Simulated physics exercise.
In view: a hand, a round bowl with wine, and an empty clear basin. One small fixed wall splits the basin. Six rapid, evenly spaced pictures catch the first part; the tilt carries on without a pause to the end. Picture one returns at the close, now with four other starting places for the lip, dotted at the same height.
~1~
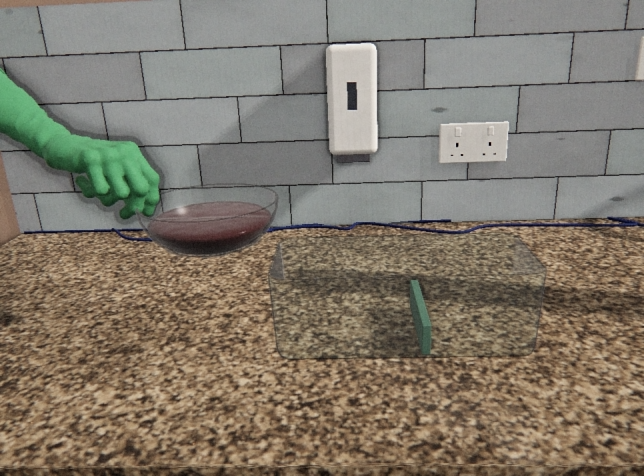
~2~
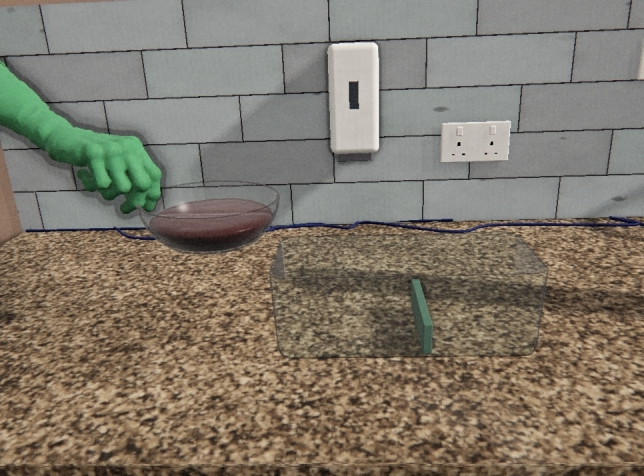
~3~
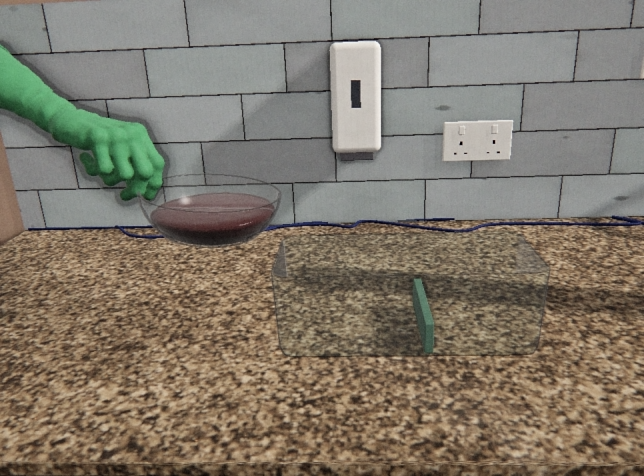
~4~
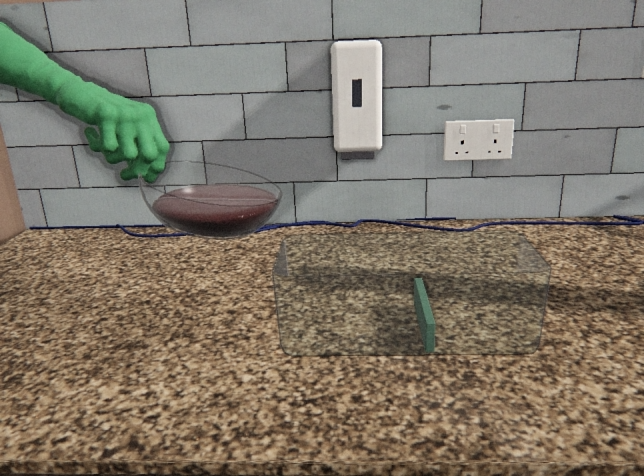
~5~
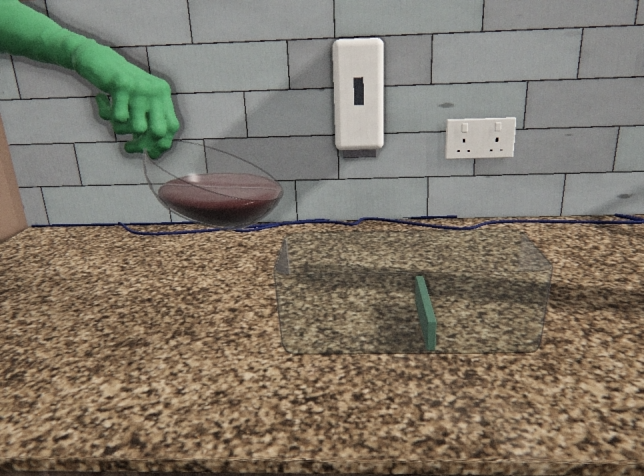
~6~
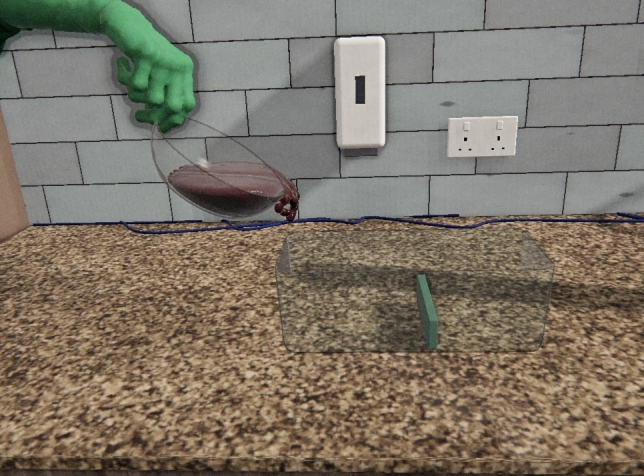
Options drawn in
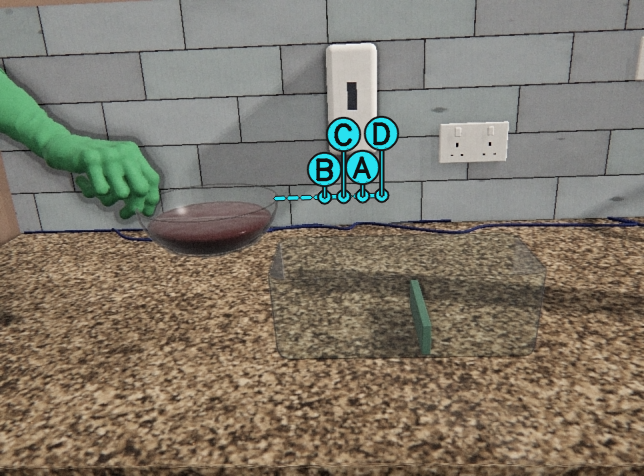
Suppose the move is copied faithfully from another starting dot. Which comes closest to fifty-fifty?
It is C.
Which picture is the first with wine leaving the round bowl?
In picture 5.
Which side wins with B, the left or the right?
The left one.
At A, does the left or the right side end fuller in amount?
The right side.
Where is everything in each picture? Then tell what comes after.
Upright, lip at (275, 198); basin from (277, 355) to (534, 352); top of the wall at (420, 301); nothing has left yet.
Upright, lip at (277, 197); nothing has left yet.
Tipped about 6°, lip at (279, 196); nothing has left yet.
Tipped about 14°, lip at (280, 195); nothing has left yet.
Tipped about 23°, lip at (281, 193); wine is over the lip, down to (281, 193).
Tipped about 35°, lip at (283, 192); wine is over the lip, down to (292, 215).
On the marked copy, A at (362, 195); B at (324, 197); C at (343, 196); D at (381, 195).
With A, about 19 % ends left of the wall and 81 % right of it.
With B, about 93 % ends left of the wall and 6 % right of it.
With C, about 52 % ends left of the wall and 47 % right of it.
With D, about 8 % ends left of the wall and 91 % right of it.
